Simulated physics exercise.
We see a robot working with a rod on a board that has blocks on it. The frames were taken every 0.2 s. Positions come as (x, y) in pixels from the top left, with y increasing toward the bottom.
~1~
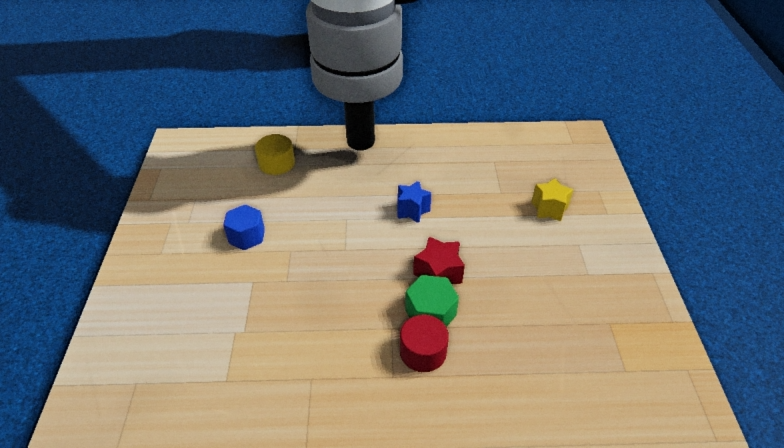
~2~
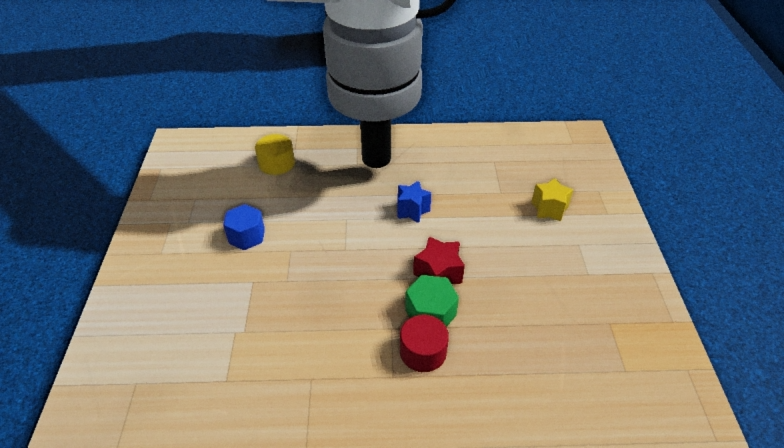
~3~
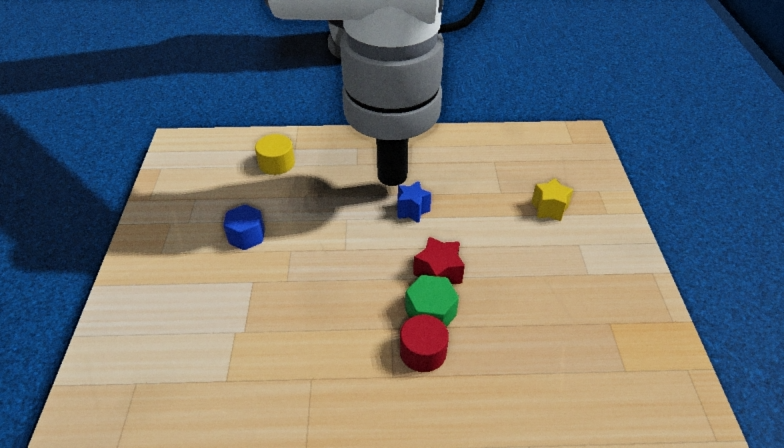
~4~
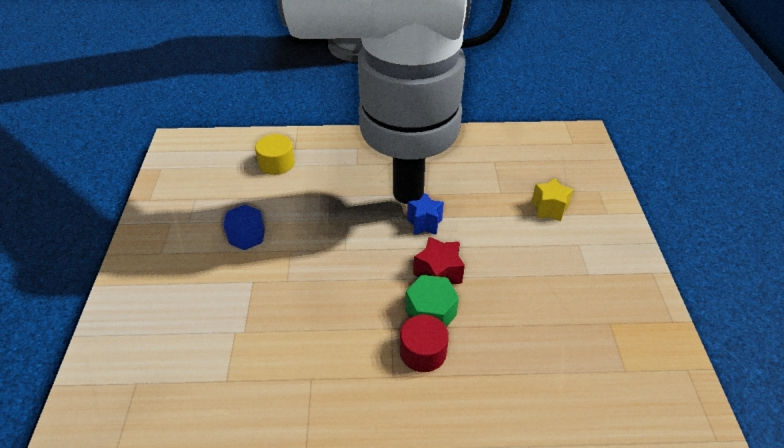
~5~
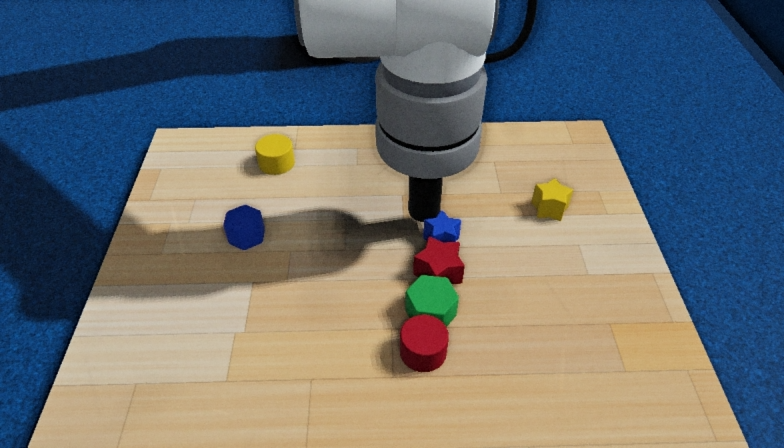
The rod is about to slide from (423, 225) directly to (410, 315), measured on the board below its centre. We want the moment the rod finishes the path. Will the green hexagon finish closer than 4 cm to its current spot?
Yes, that is how it ends up.
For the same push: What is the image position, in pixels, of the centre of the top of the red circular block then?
It is going to be at (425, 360).
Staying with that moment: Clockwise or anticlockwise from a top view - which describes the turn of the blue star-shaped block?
Direction: Anticlockwise.
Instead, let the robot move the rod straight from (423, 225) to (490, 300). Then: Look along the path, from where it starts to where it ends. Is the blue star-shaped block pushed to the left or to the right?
It is displaced to the left.
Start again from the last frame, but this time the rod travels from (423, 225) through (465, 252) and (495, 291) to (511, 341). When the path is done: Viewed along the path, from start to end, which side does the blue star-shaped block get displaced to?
It moves off to the left.
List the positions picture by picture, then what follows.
The first picture shows rod tip (361, 143); block tops, red circular block (424, 334); green hexagon (432, 294); red star-shaped block (441, 254); blue star-shaped block (413, 192).
The second picture shows rod (377, 160); blocks unchanged.
The third picture shows rod (392, 177); blocks unchanged.
The fourth picture shows rod (408, 195); blue star-shaped block (426, 205).
The fifth picture shows rod (424, 212); red circular block (424, 334); green hexagon (432, 294); red star-shaped block (441, 254); blue star-shaped block (443, 223).
On the path given first. One third of the way, rod (419, 240); red star-shaped block (447, 258), turned 15° clockwise; blue star-shaped block (452, 229), turned 50° anticlockwise.
Two thirds of the way, rod (414, 270); red circular block (423, 339); green hexagon (436, 300), turned 15° clockwise; red star-shaped block (451, 266), turned 25° anticlockwise; blue star-shaped block (452, 229), turned 50° anticlockwise.
At the end, rod (410, 302); red circular block (425, 360); green hexagon (446, 319); red star-shaped block (453, 267), turned 30° anticlockwise; blue star-shaped block (452, 229), turned 50° anticlockwise.
